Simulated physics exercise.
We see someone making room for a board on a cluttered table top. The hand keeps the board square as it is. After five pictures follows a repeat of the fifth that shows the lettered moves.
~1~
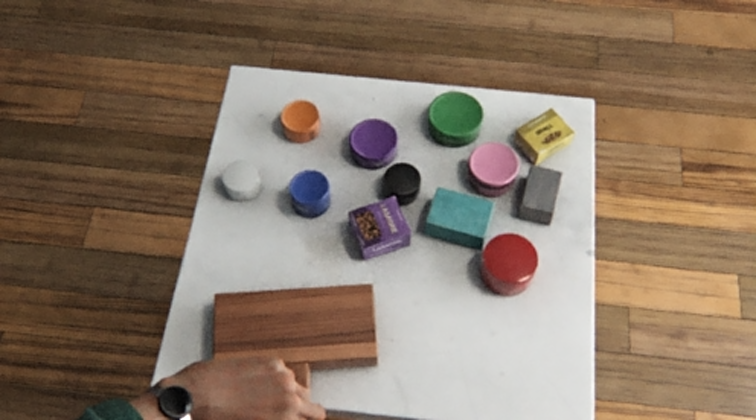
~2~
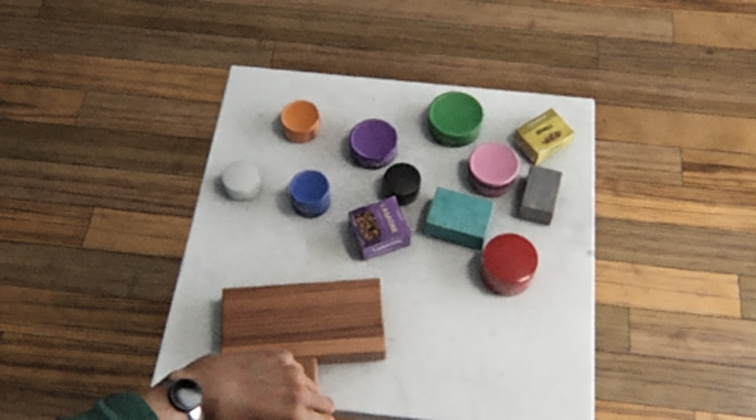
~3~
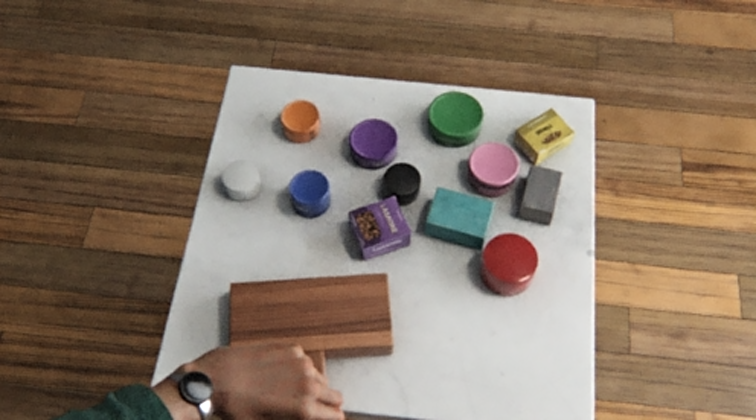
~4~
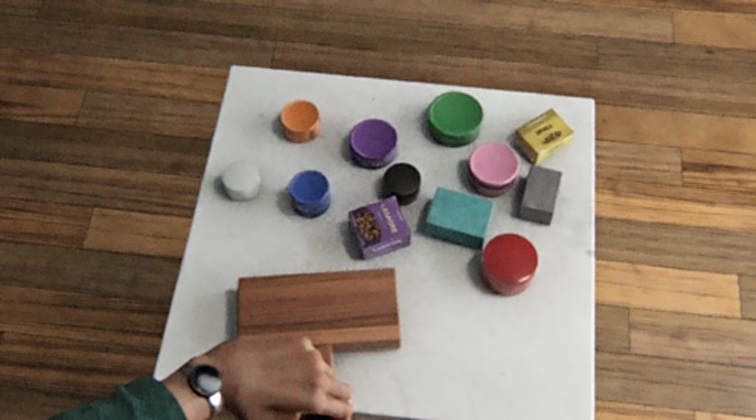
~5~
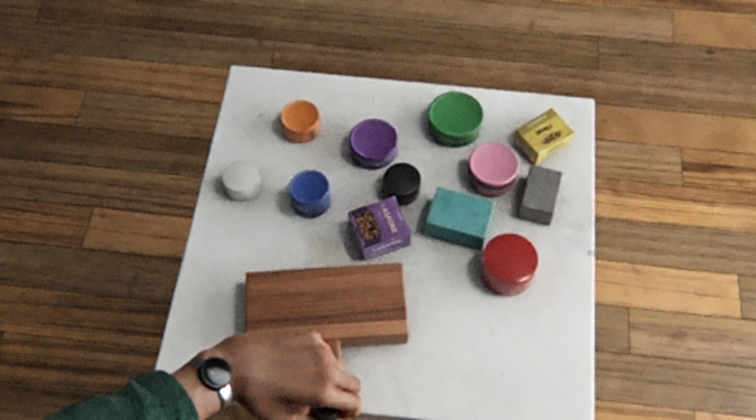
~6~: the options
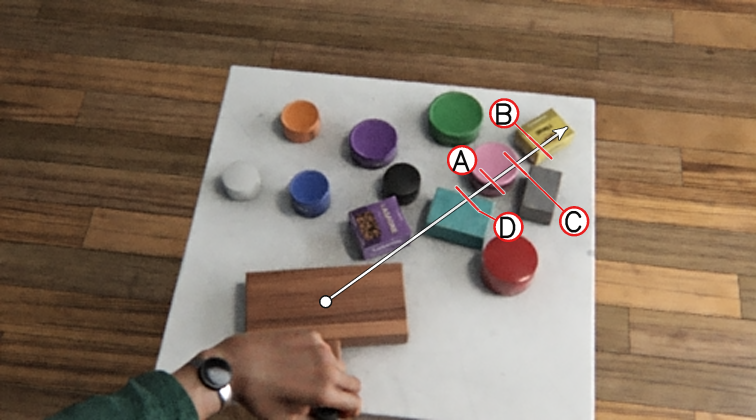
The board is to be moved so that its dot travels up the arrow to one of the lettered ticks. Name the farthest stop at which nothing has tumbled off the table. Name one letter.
Up to mark A.
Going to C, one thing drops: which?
The grey block.
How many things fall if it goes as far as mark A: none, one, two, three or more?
By then, none.
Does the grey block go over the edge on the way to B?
Yes.
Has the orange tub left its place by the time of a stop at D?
No.
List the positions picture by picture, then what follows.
The first frame shows pink jar (493, 170); blue tub (311, 194); turquoise block (459, 218).
The second frame shows board (302, 319); green tub (455, 120).
The third frame shows board (310, 313); yellow packet (544, 137).
The fourth frame shows board (318, 308); grey block (540, 195).
The fifth frame shows board (326, 302); purple jar (374, 145); black tin (402, 184); red pot (509, 265).
On the marked copy, A at (492, 181); B at (540, 147); C at (516, 164); D at (468, 199); the arrow from (326, 302) to (566, 128); the white dot at (326, 302).
Following A. Soon after the start, board (389, 261); black tin (403, 172); turquoise block (469, 206).
Later, board (448, 219); red pot (555, 254); yellow packet (552, 129).
In the end, board (491, 188); grey block (580, 184); pink jar (508, 102); nothing has fallen.
As for the rest, B drops the pink jar, green tub and grey block; C drops the grey block; D is safe but short.
